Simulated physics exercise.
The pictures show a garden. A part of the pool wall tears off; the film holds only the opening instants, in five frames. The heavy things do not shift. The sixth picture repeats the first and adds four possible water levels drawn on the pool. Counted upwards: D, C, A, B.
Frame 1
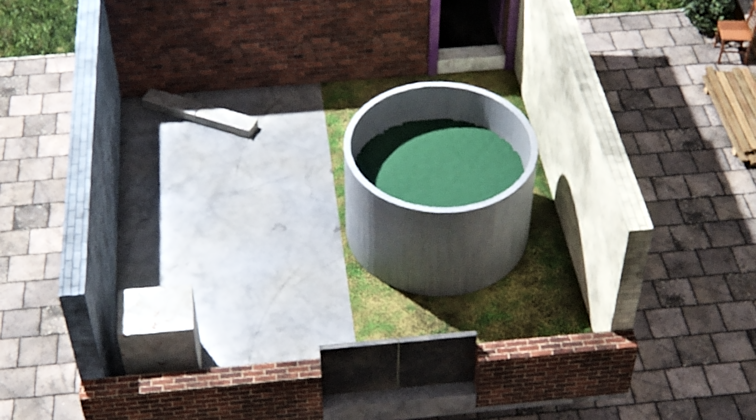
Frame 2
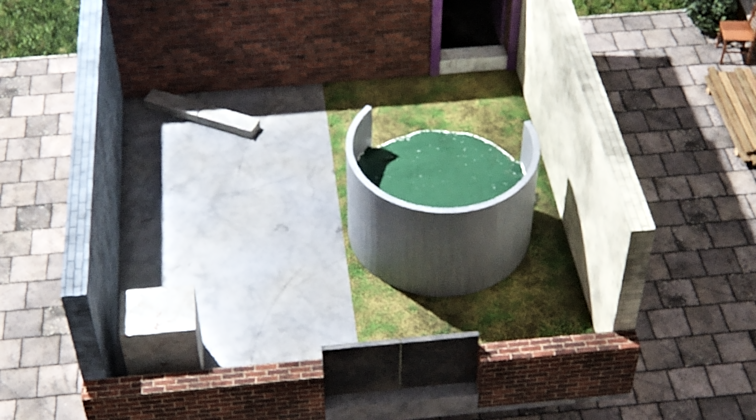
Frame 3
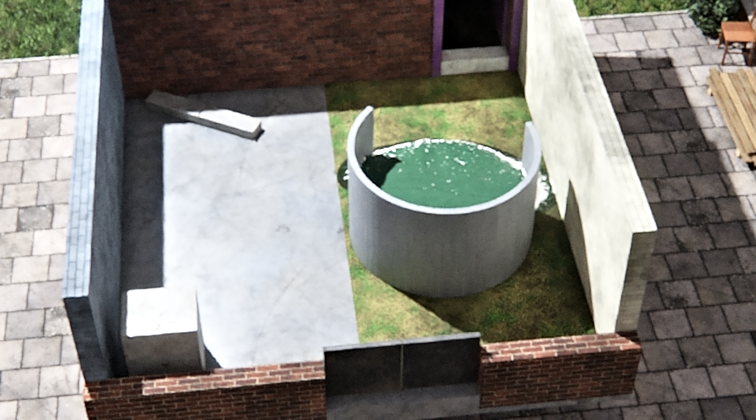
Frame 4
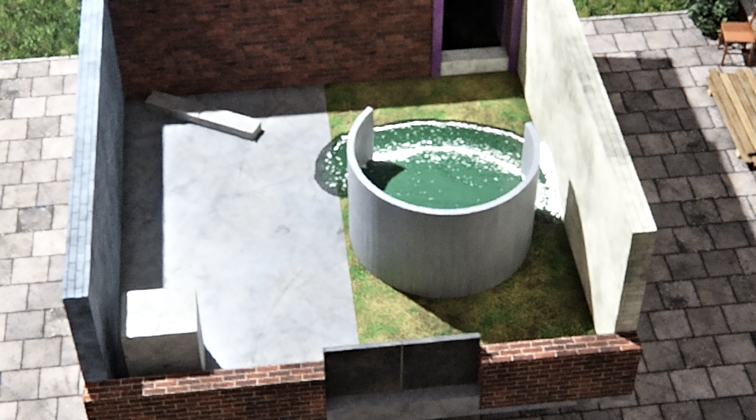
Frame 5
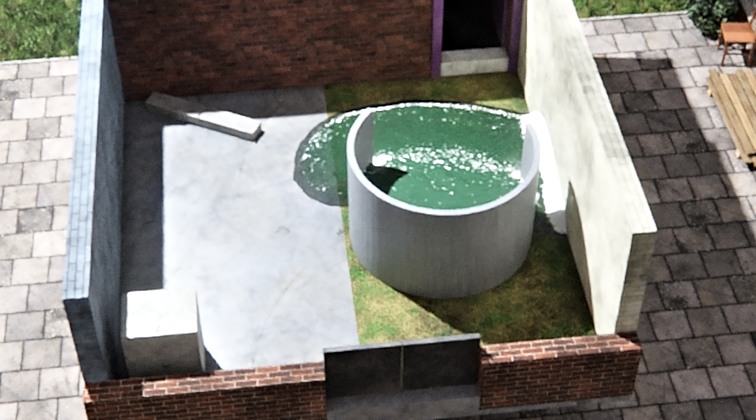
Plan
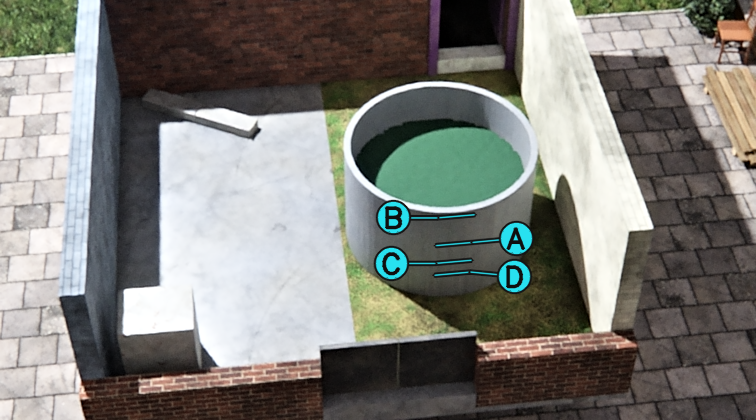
In a walled garden, the back of a round grey pool was suddenly gone, and its green water poured out behind it, spreading across the grass and left onto the pale paving.
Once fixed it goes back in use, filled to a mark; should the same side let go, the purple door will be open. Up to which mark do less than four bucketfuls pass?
D is the one.
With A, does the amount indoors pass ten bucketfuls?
Yes, it does.
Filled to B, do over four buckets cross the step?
Yes.
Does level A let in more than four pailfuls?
Yes, it does.
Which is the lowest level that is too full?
It is C.
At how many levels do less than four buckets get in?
One.
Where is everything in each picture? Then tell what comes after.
The first frame shows water in the pool at rest, its middle at (439, 176); foot of the purple doorway at (471, 71); shut gate at (398, 347).
In the second frame, water covers 3 % of the ground, its front hidden from here.
The third frame shows front seen at (553, 194), 7 % of the ground wet.
The fourth frame shows front seen at (322, 166), 13 % of the ground wet.
The fifth frame shows front seen at (301, 155), 19 % of the ground wet.
On the marked copy, A at (454, 244); B at (455, 216); C at (453, 261); D at (452, 273); from the bottom up D, C, A, B.
With A, dozens of bucketfuls pour in.
With B, dozens of bucketfuls pour in.
With C, about 9 bucketfuls get in.
With D, a splash gets over, under a bucket.
